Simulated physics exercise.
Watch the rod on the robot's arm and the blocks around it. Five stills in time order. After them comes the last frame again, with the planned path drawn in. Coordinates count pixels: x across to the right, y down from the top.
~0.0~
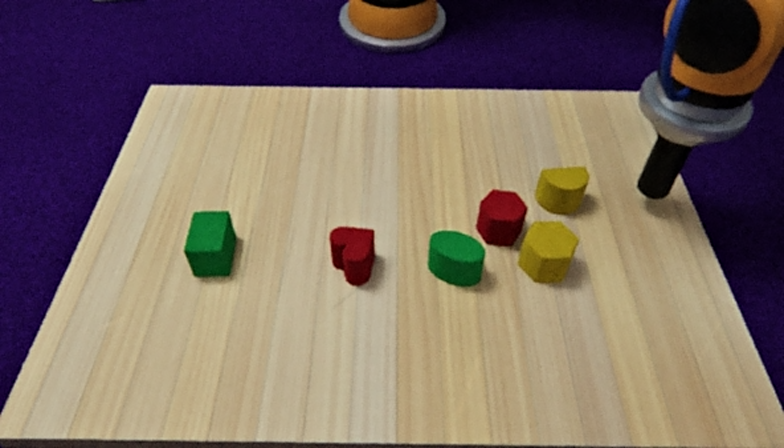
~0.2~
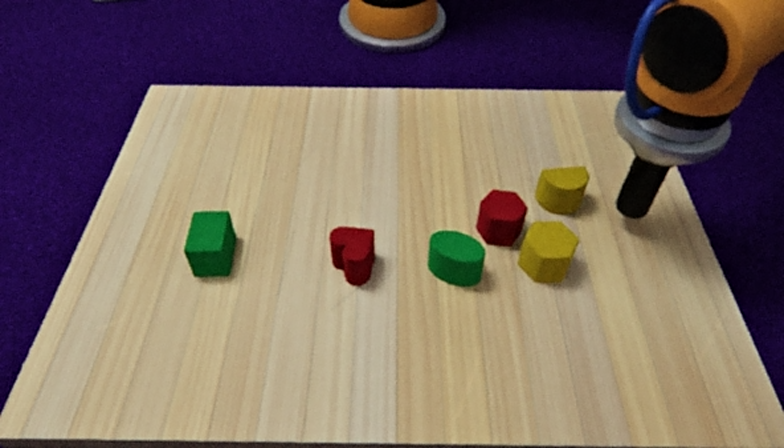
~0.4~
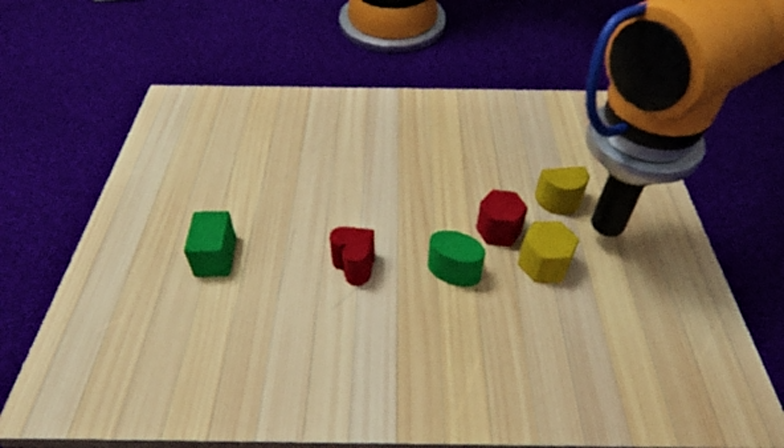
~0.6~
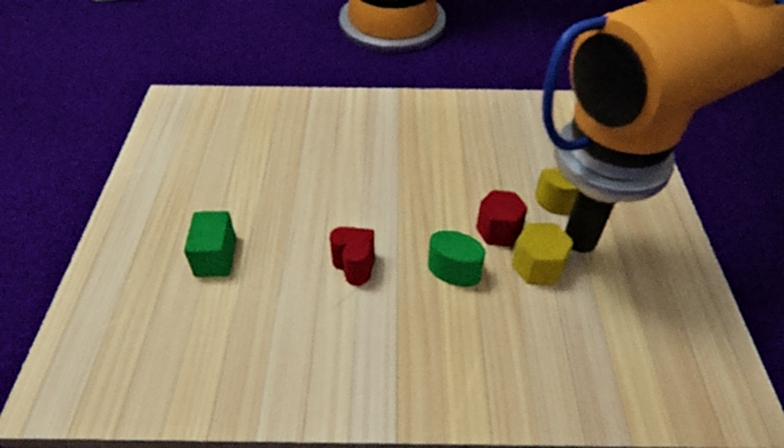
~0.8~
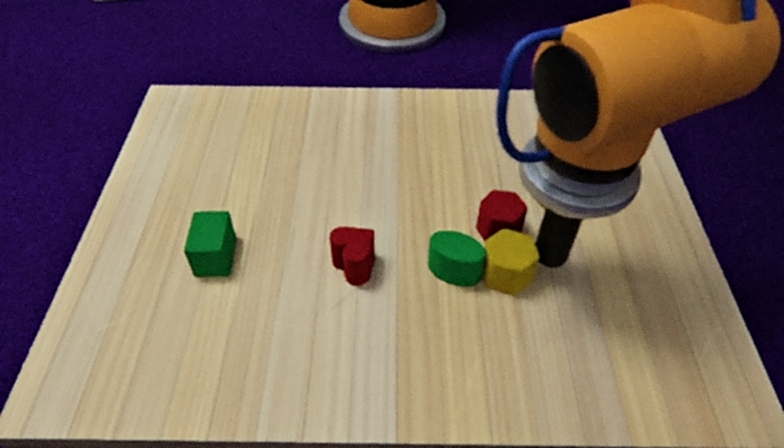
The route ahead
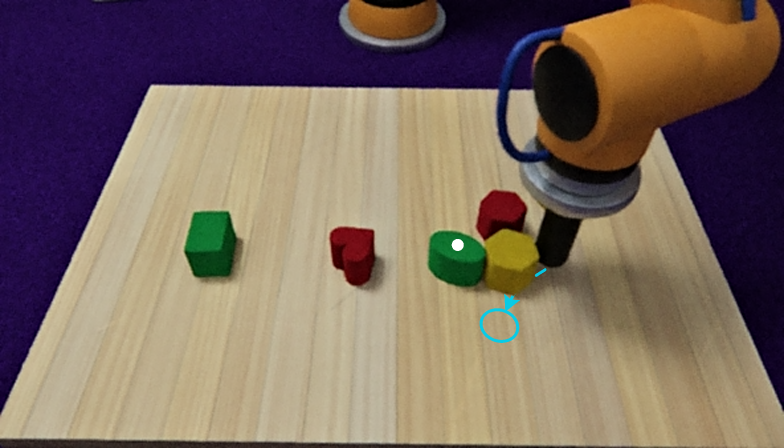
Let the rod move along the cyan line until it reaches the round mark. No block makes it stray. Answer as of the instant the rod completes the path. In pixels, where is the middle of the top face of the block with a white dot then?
If I read the scene right, the answer is (424, 243).
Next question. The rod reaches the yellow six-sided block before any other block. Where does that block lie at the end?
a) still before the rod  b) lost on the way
b - lost on the way.
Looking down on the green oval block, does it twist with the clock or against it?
Verdict: Clockwise.
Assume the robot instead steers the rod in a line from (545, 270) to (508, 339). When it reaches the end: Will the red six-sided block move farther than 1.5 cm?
My answer is no.
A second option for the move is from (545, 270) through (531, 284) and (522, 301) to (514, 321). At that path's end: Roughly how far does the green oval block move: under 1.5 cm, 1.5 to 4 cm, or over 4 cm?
That block covers between 1.5 and 4 cm.
Path on the board, from (545, 270) over (524, 283) and (510, 302) to (499, 325); the dot is on the green oval block.
The first path, step by step. Halfway along, rod (520, 278); green oval block (429, 244), turned 20° clockwise; yellow six-sided block (478, 263), turned 25° clockwise.
At the end, rod (503, 312); green oval block (424, 243), turned 25° clockwise; red six-sided block in place; yellow six-sided block (465, 276), turned 60° clockwise.
